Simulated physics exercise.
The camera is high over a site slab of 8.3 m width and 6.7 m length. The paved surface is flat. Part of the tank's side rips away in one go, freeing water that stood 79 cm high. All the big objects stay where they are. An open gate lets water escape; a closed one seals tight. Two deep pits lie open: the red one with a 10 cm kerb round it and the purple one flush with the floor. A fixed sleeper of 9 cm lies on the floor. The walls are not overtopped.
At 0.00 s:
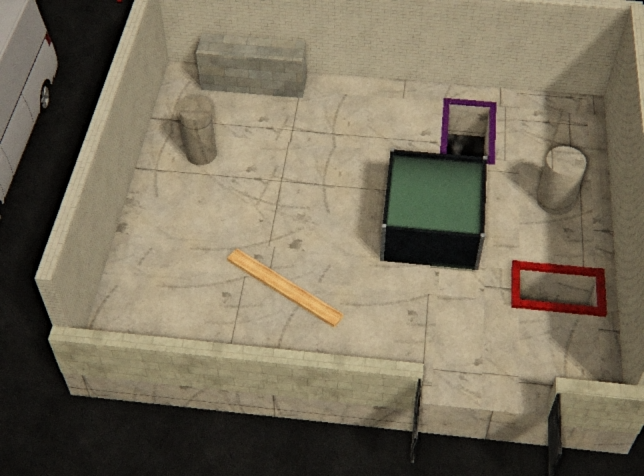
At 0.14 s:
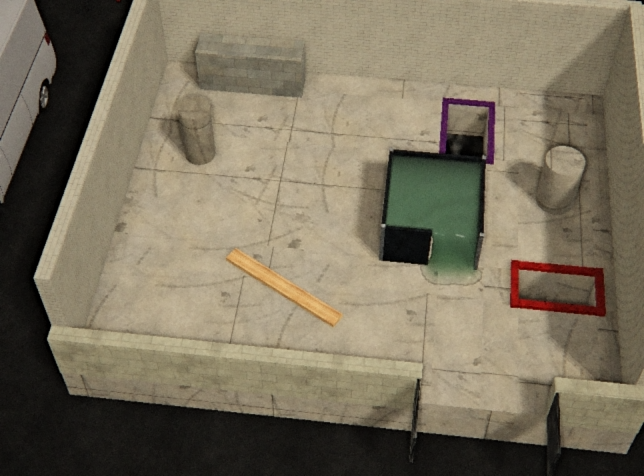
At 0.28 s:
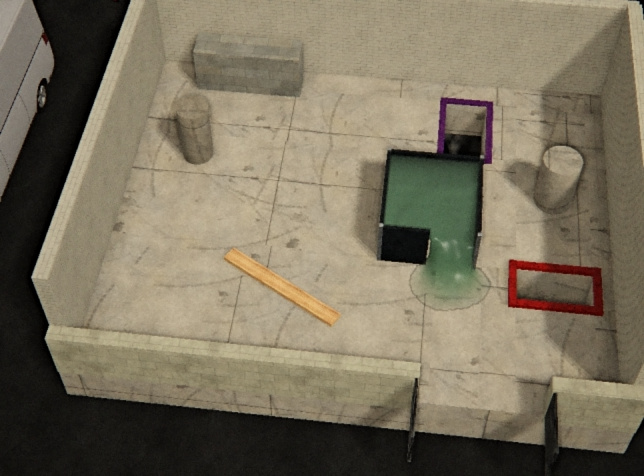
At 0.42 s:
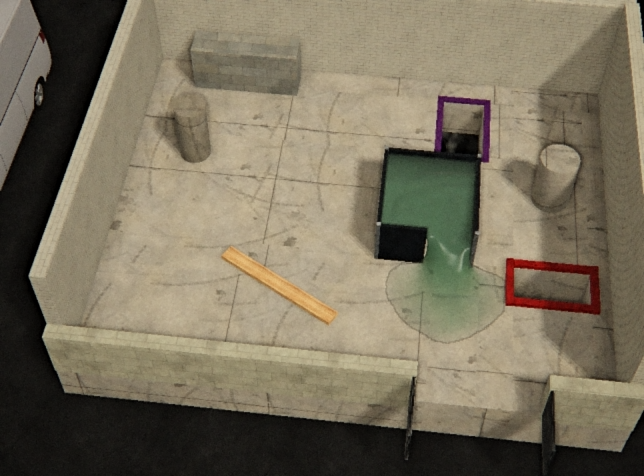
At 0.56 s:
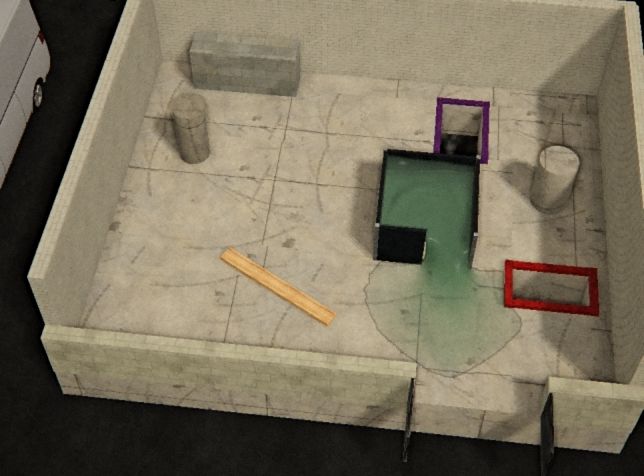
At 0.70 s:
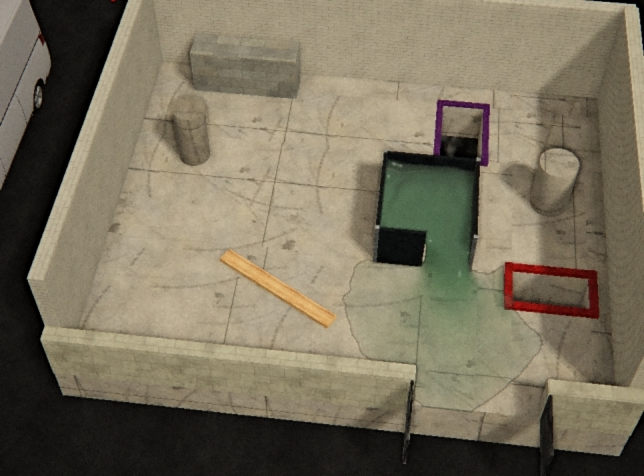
Green water pours from a gap in the front side of a dark tank and spreads over the pale floor in a widening pool, reaching the opening in the near wall, while the view shifts very slightly. The walled yard is seen from high above. A purple-edged pit lies behind the tank, a red-edged one to the right, with an orange plank, grey block and two cylinders around.
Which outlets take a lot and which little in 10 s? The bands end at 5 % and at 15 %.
Shares: The gateway takes above 15 %; the red pit takes not even 5 %; the purple pit takes under 5 %.
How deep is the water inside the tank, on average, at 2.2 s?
Some 39 cm.
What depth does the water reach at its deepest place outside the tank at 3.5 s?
Roughly 18 cm.
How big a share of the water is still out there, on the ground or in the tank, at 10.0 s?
Some 46 per cent remains.
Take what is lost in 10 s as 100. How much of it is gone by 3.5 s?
About 55 per cent.
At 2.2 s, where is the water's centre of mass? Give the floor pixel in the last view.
At about (433, 275).
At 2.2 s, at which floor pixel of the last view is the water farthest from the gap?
At about (174, 364).
After 1.4 s water covers 15 % of the floor and is deepest (34 cm) near (450, 278); gone so far, the gateway 7 %, the red pit 0 %, the purple pit 0 %.
After 2.2 s water covers 20 % of the floor and is deepest (26 cm) near (601, 410); gone so far, the gateway 17 %, the red pit 0 %, the purple pit 0 %.
After 3.5 s water covers 30 % of the floor and is deepest (18 cm) near (450, 278); gone so far, the gateway 28 %, the red pit 1 %, the purple pit 0 %.
After 6.0 s water covers 35 % of the floor and is deepest (10 cm) near (450, 278); gone so far, the gateway 41 %, the red pit 1 %, the purple pit 0 %.
After 10.0 s water covers 45 % of the floor and is deepest (6 cm) near (450, 278); gone so far, the gateway 52 %, the red pit 1 %, the purple pit 0 %.
